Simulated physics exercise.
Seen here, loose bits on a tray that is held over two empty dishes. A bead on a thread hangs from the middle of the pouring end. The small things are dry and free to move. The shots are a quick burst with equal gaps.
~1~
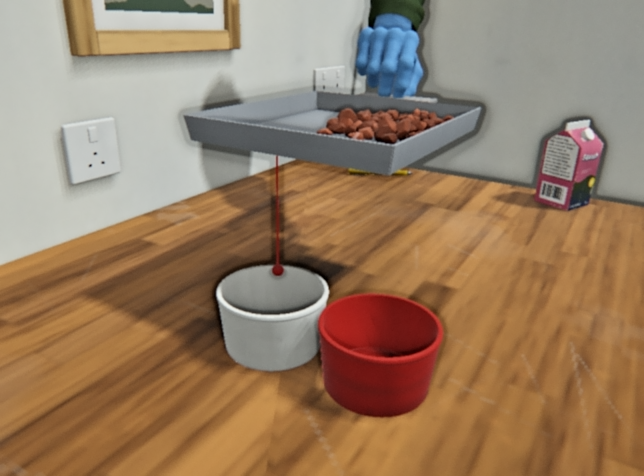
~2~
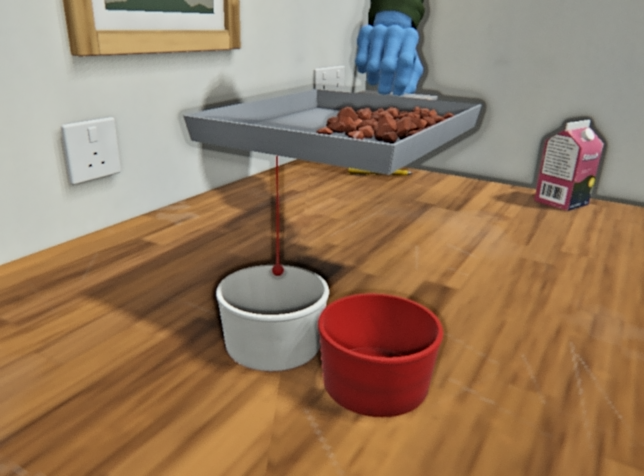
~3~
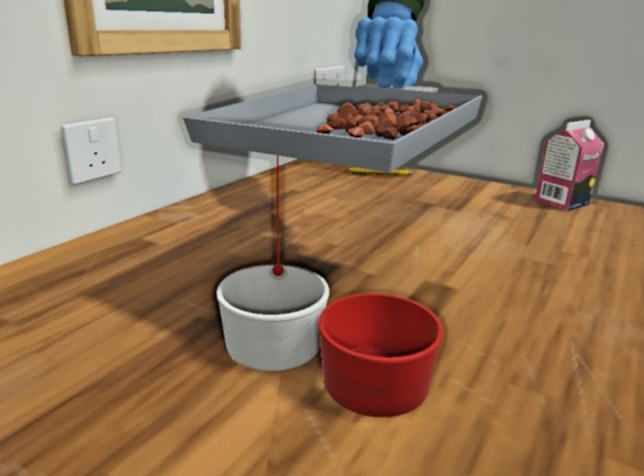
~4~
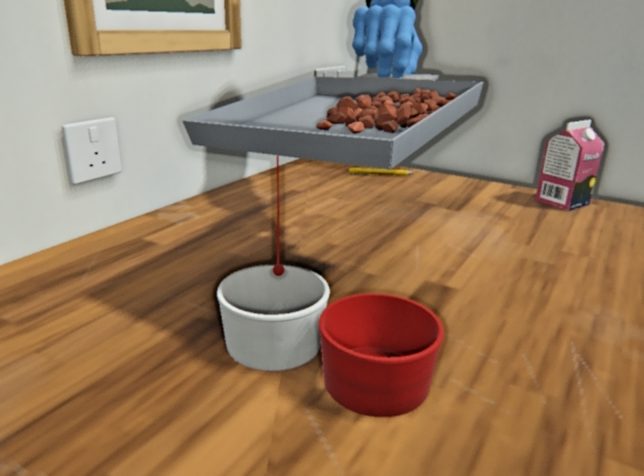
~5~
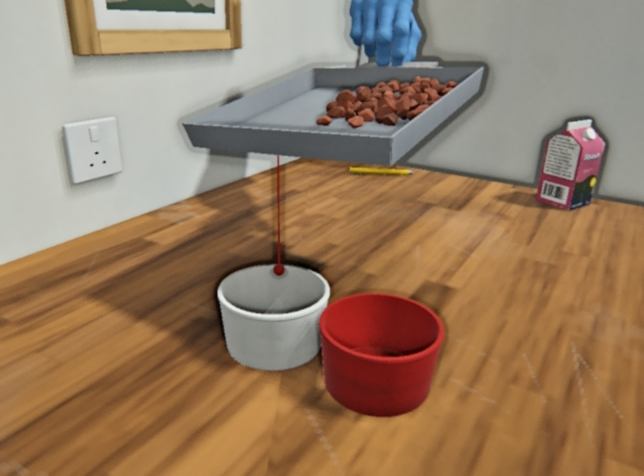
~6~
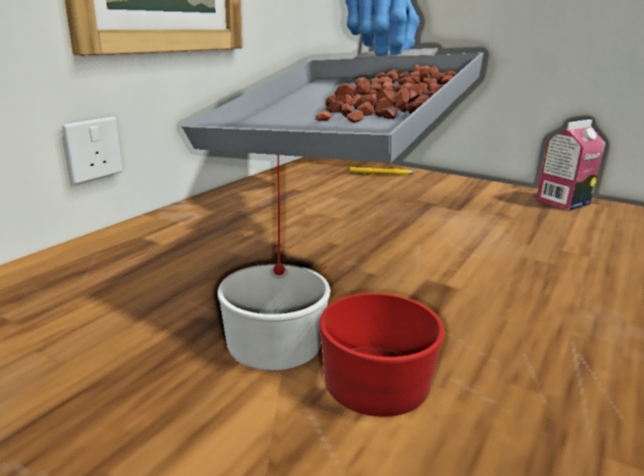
A blue-gloved hand slightly tilts a grey tray of reddish-brown bits above two dishes.
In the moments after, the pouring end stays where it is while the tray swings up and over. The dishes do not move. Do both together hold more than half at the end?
They take only the smaller part between them.
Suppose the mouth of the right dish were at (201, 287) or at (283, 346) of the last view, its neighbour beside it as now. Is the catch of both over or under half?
First over half, then not half.
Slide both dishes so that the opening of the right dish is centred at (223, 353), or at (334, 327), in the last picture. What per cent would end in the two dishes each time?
The first gives 0 %, the second 40 %.
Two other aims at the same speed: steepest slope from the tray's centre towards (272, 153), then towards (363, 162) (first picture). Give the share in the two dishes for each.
Roughly 20 per cent, and 90 per cent.
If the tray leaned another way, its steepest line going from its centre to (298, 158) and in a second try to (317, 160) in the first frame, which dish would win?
In turn: The right dish; right.
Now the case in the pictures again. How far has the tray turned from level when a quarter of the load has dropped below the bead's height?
At some 95 degrees.
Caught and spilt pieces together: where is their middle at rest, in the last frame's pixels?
At about (186, 325).
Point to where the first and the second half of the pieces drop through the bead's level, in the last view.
First near (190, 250), later near (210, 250).
Shortly afterwards, tray tipped steeply; the whole lot on the tray.
Next, tray tipped right over; near half on the tray; only a few in the left dish; near a third outside both; near a quarter in the air.
Some moments later, tray tipped past a quarter turn; a little in the left dish; all but a few outside both.
In the end, tray tipped past a quarter turn; none at all in the right dish; a little in the left dish; all but a few outside both.
